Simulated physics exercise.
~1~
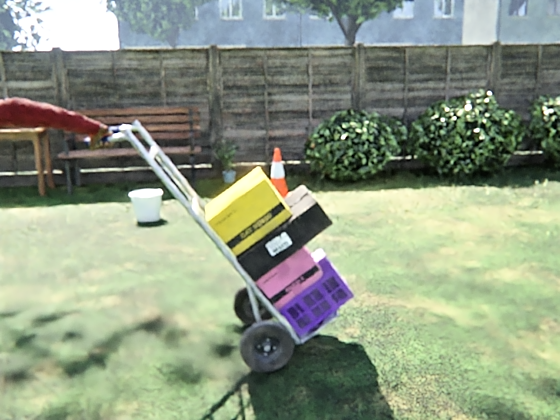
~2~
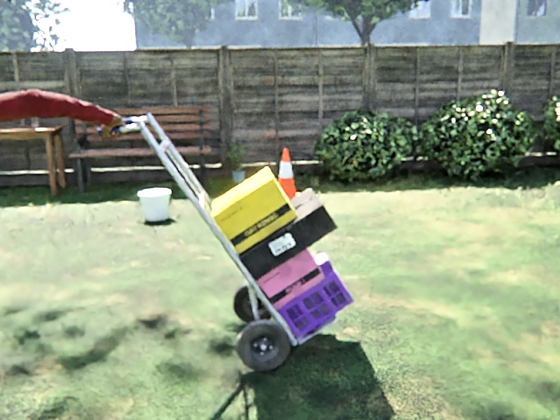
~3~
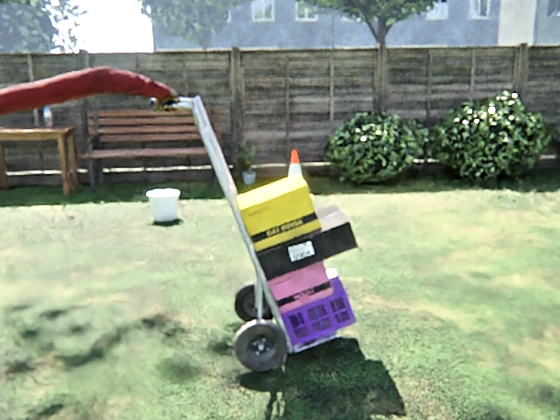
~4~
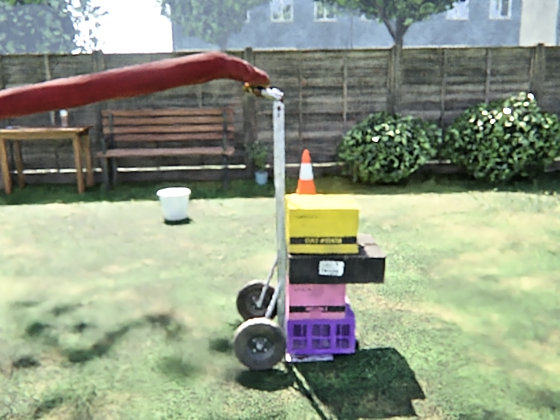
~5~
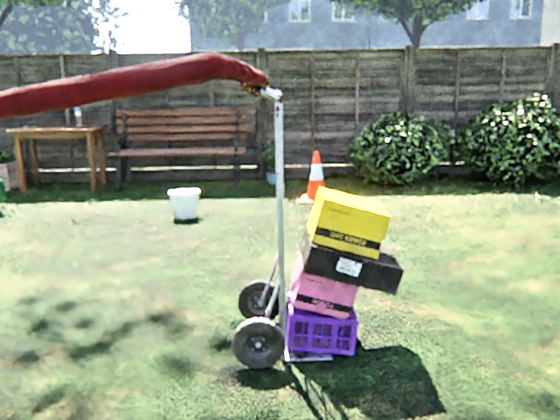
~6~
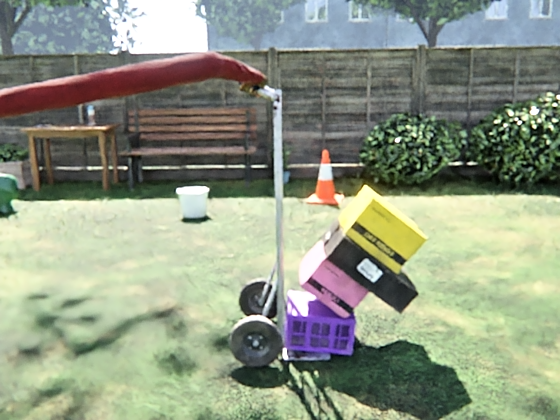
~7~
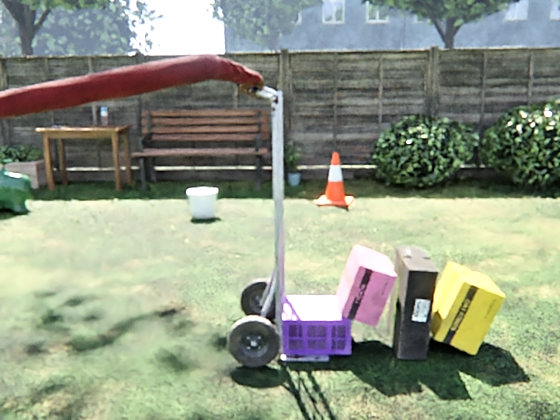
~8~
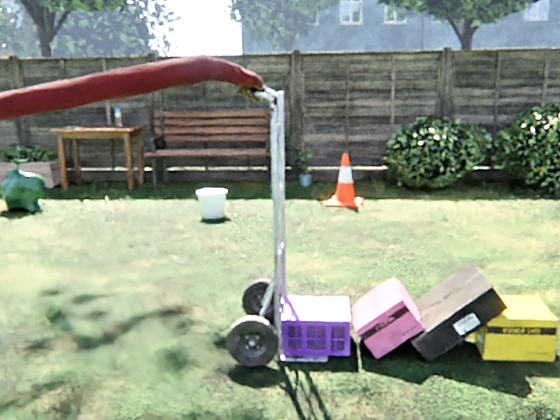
A red-sleeved arm tips a hand truck upright, and three boxes topple off rightward, leaving the purple crate.
